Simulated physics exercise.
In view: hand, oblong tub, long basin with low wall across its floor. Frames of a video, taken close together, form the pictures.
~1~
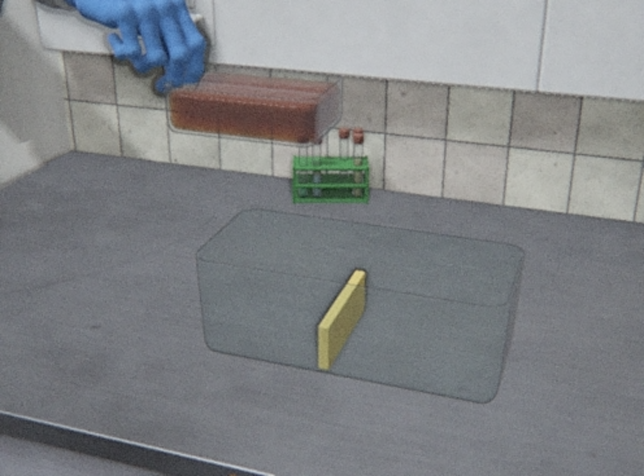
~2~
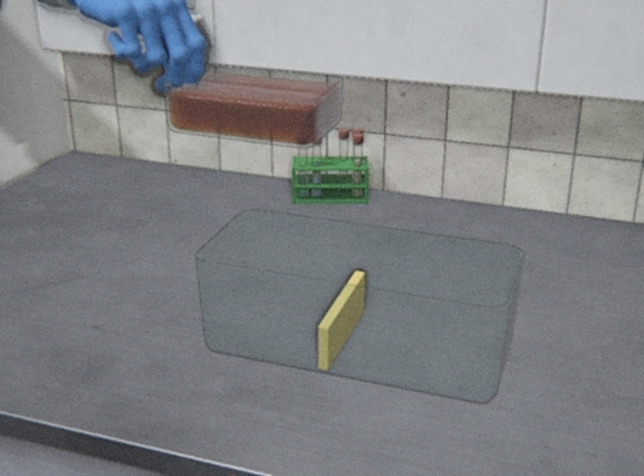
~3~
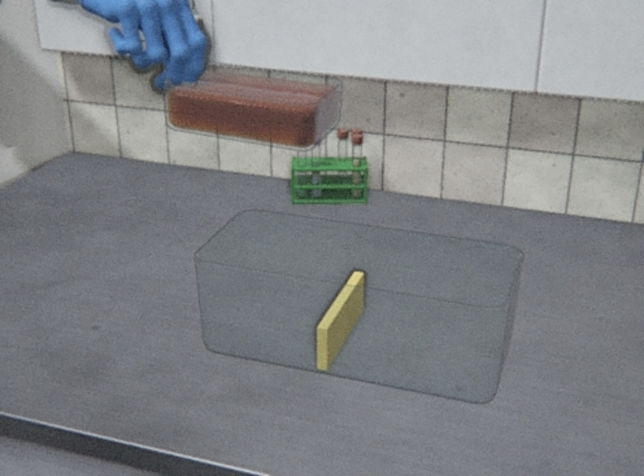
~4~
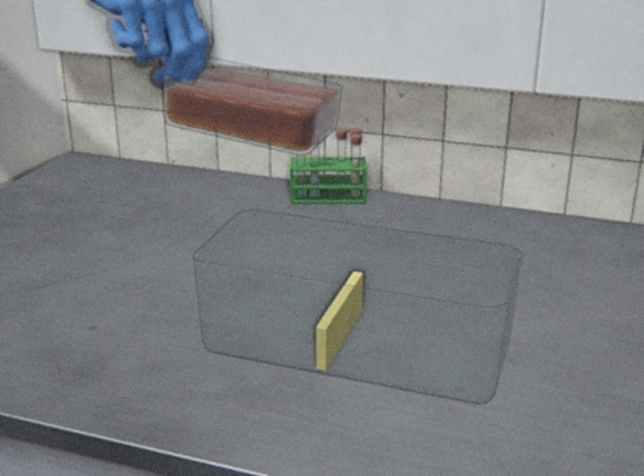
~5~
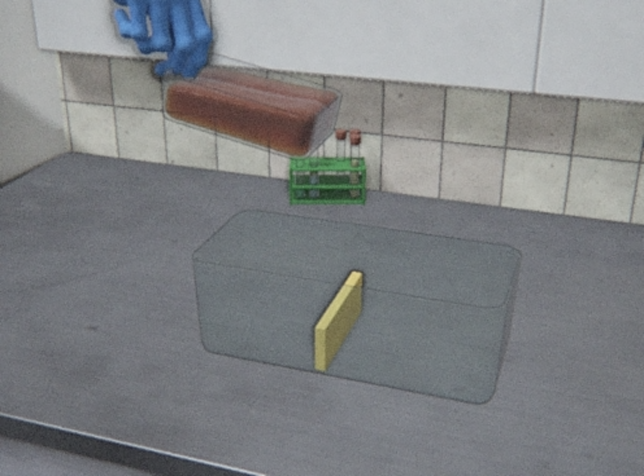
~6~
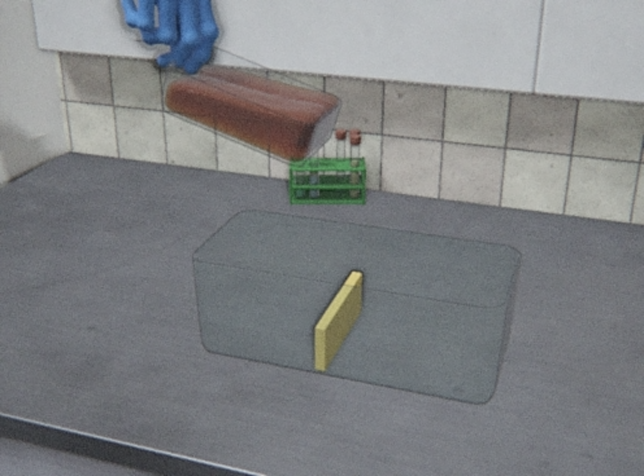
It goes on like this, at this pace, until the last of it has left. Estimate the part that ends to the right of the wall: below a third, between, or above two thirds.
Exceeds two thirds.
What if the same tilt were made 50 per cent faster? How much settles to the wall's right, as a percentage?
About 65 in a hundred.
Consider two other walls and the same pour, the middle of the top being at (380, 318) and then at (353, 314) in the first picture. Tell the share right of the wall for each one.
Respectively 50 and 70 per cent, approximately.
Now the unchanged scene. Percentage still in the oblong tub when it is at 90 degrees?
Some 10 per cent has not yet come out.
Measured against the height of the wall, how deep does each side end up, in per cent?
Left part: 10 per cent, right part: 40 per cent.
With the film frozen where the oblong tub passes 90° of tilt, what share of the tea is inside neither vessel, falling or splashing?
55 per cent.
A moment on, the oblong tub is tipped on its side and 8 per cent is still to pour, 1 is left of the wall and 36 right of it.
Next, the oblong tub is tipped right over and 0 per cent is still to pour, 12 is left of the wall and 76 right of it.
Then the oblong tub is tipped right over and 0 per cent is still to pour, 14 is left of the wall and 76 right of it.
Later the oblong tub is tipped right over and 0 per cent is still to pour, 14 is left of the wall and 76 right of it.
At rest 14 per cent lies left of the wall, 76 right of it and 9 outside.
